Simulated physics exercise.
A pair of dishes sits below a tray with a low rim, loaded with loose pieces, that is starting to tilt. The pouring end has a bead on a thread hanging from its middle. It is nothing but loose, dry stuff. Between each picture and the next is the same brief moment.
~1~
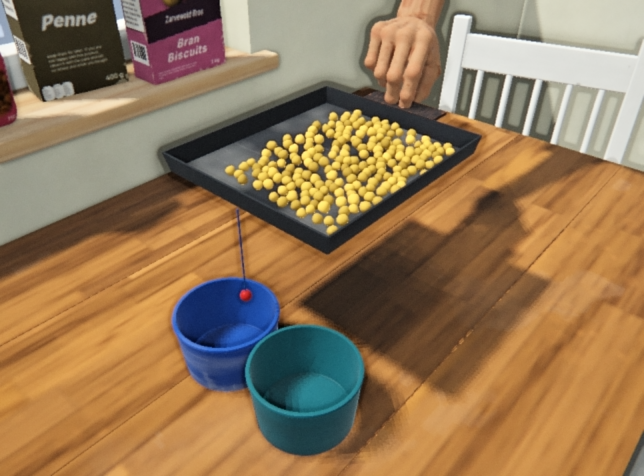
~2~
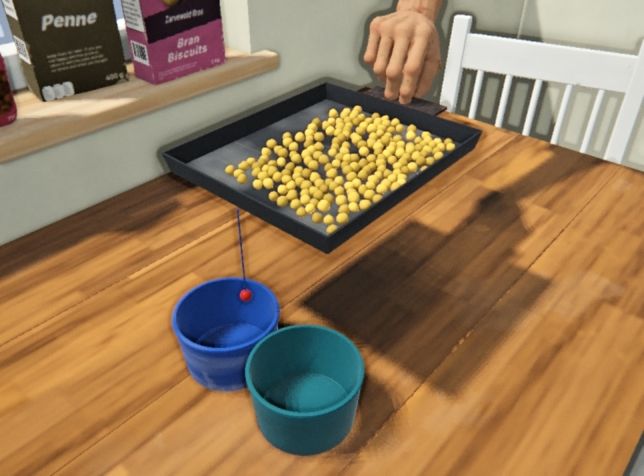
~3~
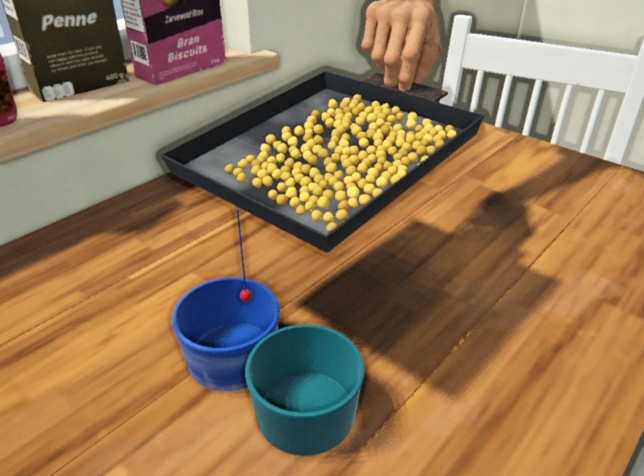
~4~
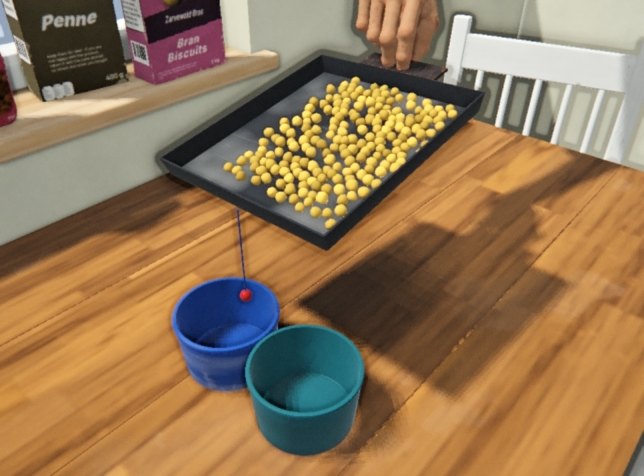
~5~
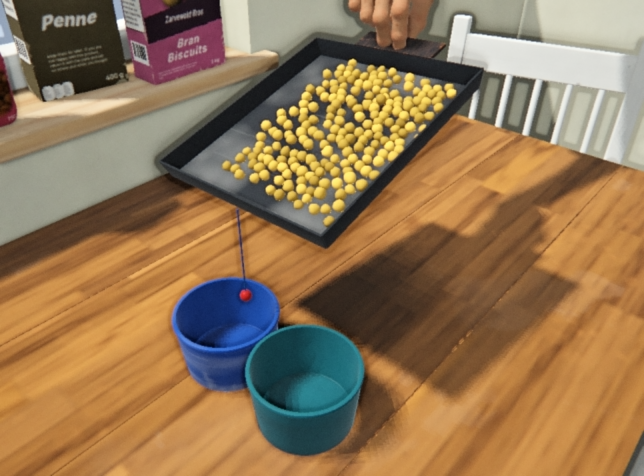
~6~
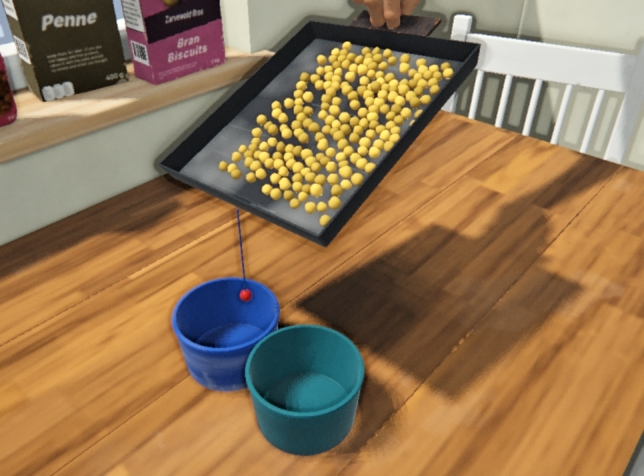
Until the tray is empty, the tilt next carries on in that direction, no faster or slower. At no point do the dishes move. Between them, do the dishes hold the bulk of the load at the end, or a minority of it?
They hold a minority.
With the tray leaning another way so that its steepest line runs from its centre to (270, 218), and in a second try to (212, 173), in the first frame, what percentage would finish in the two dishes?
Respectively 70 and 20 in a hundred.
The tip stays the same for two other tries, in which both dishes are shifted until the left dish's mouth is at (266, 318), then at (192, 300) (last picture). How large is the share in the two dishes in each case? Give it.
You'd get 0 in a hundred first and 50 in a hundred after that.
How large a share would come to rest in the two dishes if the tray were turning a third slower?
Estimate: Around 20%.
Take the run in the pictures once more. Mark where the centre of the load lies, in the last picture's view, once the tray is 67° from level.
The load is centred near (242, 166).
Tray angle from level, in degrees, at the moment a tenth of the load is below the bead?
Near 105 degrees.
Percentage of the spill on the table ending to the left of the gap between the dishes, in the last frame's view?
Near 100 %.
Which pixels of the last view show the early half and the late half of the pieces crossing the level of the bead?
First part (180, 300), rest (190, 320).
Soon, tray tipped steeply; nearly all on the tray; a stray few in the air.
A while on, tray tipped past a quarter turn; most on the tray; a stray few in the left dish; a small part outside both; a stray few in the air.
Towards the end, tray tipped past a quarter turn; a stray few in the right dish; about a quarter in the left dish; most outside both.
Finally, tray tipped past a quarter turn; a stray few in the right dish; about a quarter in the left dish; most outside both.
